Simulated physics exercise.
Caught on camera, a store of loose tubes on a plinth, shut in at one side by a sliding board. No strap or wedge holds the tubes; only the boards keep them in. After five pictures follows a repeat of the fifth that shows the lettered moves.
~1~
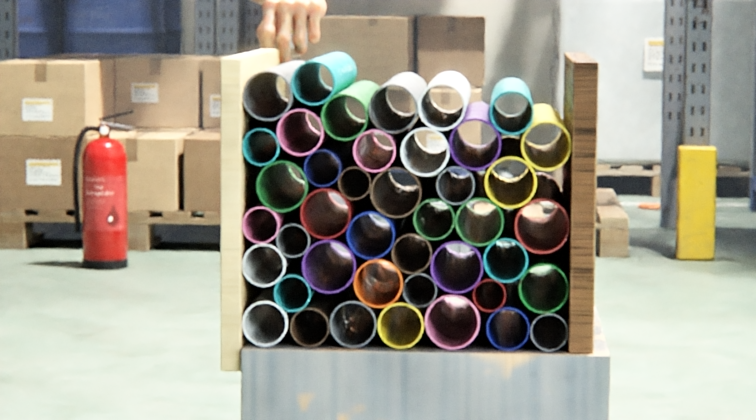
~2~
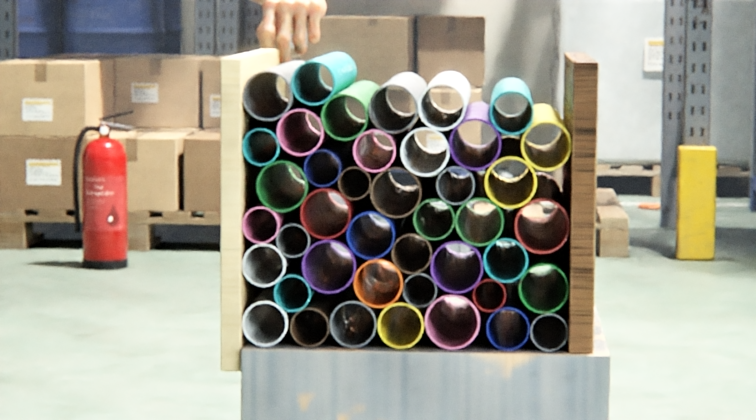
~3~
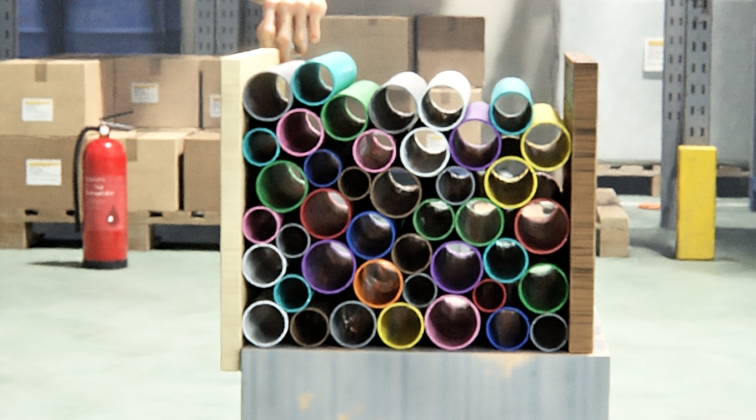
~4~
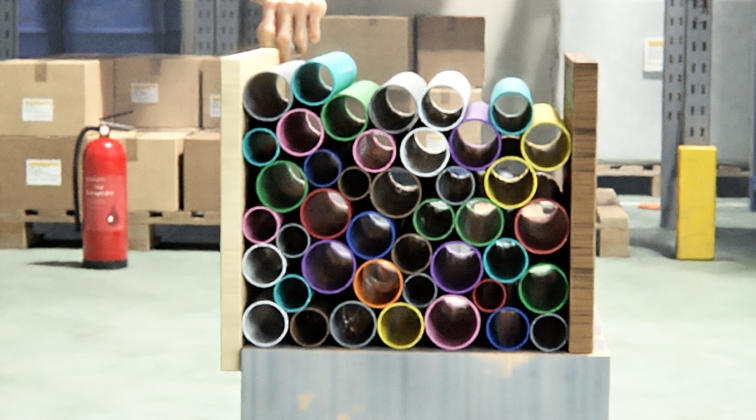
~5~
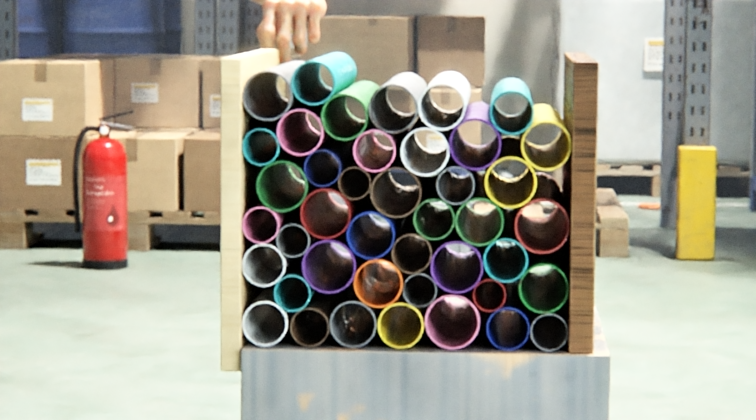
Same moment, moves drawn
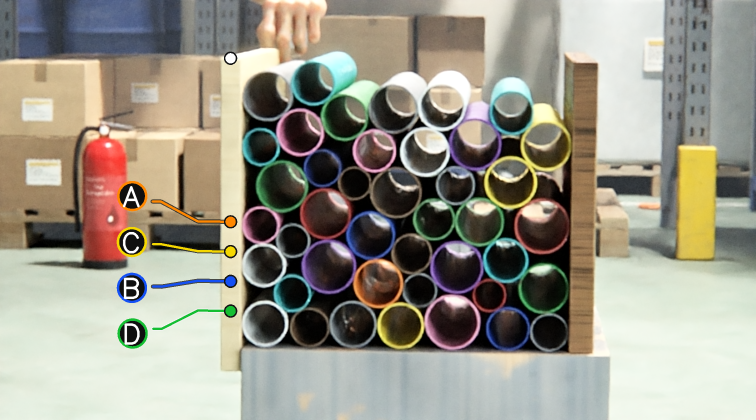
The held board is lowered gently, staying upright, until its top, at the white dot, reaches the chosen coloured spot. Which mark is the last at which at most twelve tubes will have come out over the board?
Down to B.
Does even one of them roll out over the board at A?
Yes, at A.
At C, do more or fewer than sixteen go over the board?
At C, fewer than sixteen.
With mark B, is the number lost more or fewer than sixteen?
Fewer than sixteen.
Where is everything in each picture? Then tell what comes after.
In the first picture, a blue tube (508, 329); a white tube (264, 265); a brown tube (412, 254).
In the second picture, a brown tube (412, 254); a red tube (326, 213).
In the third picture, a brown tube (396, 193); a turquoise tube (261, 147).
In the fourth picture, a pink tube (300, 132); a grey tube (268, 95).
In the fifth picture, side board (256, 196); a white tube (265, 323); a blue tube (508, 329).
On the marked copy, A at (231, 222); B at (231, 281); C at (231, 252); D at (231, 311); the white dot at (231, 58).
With B. Early on, top of the board (241, 152).
Further on, top of the board (241, 257).
At the end, top of the board (241, 280), about seven out over the board.
As for the rest, A two out over the board; C about four out over the board; D more than twelve out over the board.
